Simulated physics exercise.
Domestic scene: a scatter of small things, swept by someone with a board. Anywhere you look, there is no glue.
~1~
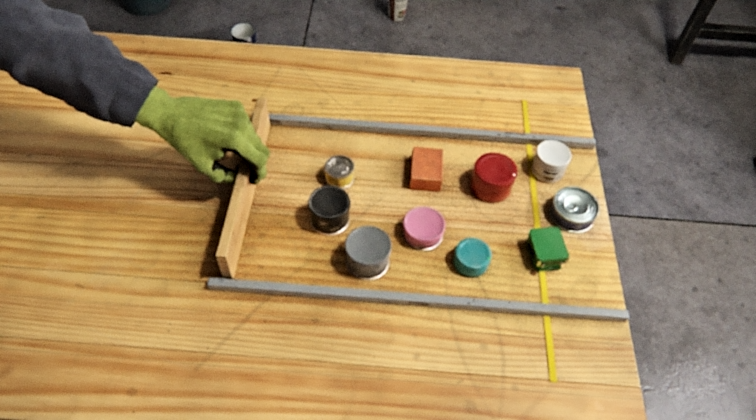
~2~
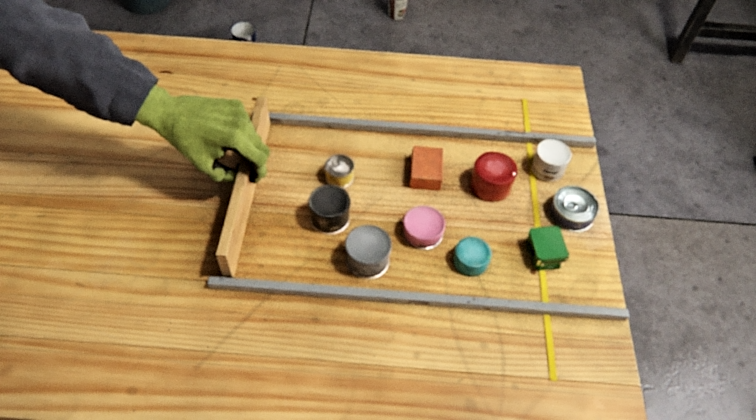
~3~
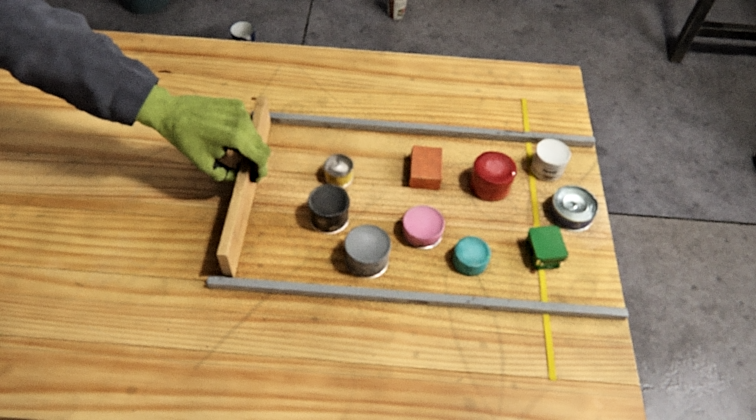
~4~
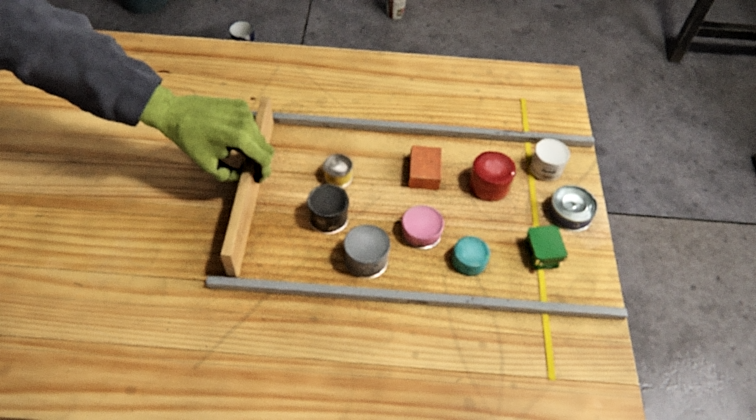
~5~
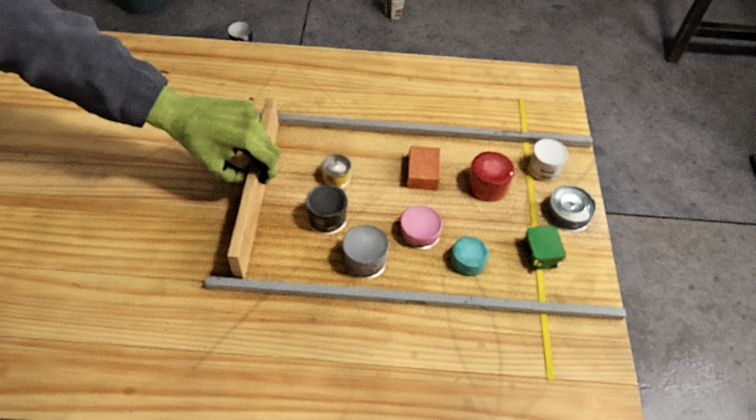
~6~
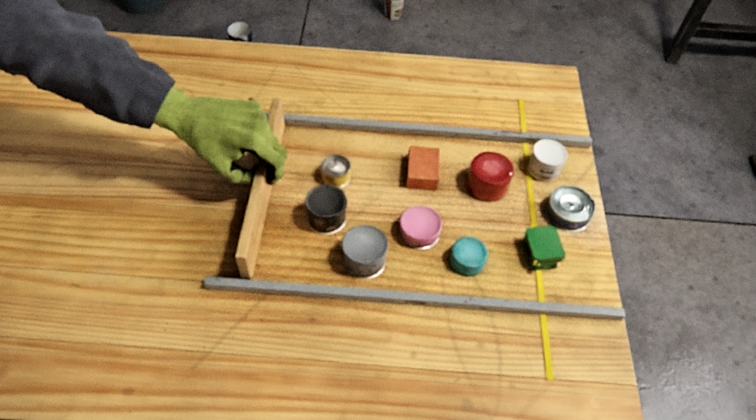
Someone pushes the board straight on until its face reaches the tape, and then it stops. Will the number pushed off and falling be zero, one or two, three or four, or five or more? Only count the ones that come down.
The count that drops over the edge is just one or a pair.
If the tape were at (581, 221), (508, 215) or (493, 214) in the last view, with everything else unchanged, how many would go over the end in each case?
You'd get 7, then 0, then 0.
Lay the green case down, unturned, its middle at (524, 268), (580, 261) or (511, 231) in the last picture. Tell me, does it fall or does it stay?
Taking the three spots in turn, the green case comes off, then comes off, then comes off.
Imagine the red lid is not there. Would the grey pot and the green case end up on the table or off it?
Well, the grey pot is still there while the green case goes off the edge.
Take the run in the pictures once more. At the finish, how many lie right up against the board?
Total: 4.
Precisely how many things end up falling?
It is 2, no more and no fewer.
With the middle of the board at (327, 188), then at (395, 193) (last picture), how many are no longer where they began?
In order, the tallies are 2 and 6.
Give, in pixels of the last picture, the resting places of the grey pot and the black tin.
Grey pot: (565, 268); black tin: (558, 227).
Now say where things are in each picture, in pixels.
The first picture shows blue pot (574, 210); white tub (551, 162); green case (546, 250); board (246, 183); tape (537, 218).
The second picture shows white tub (551, 161); black tin (330, 210).
The third picture shows green case (545, 248); yellow pot (339, 171).
The fourth picture shows blue pot (573, 208); board (250, 182).
The fifth picture shows white tub (548, 160); pink tin (421, 227).
The sixth picture shows blue pot (570, 209); white tub (547, 161); green case (542, 248); board (263, 183); tape (533, 217).
Soon after, none off yet; blue pot at rest near (570, 209); white tub at rest near (547, 161); green case at rest near (542, 248).
By the end, the number that fall off is one or two; fallen, green case and blue pot.
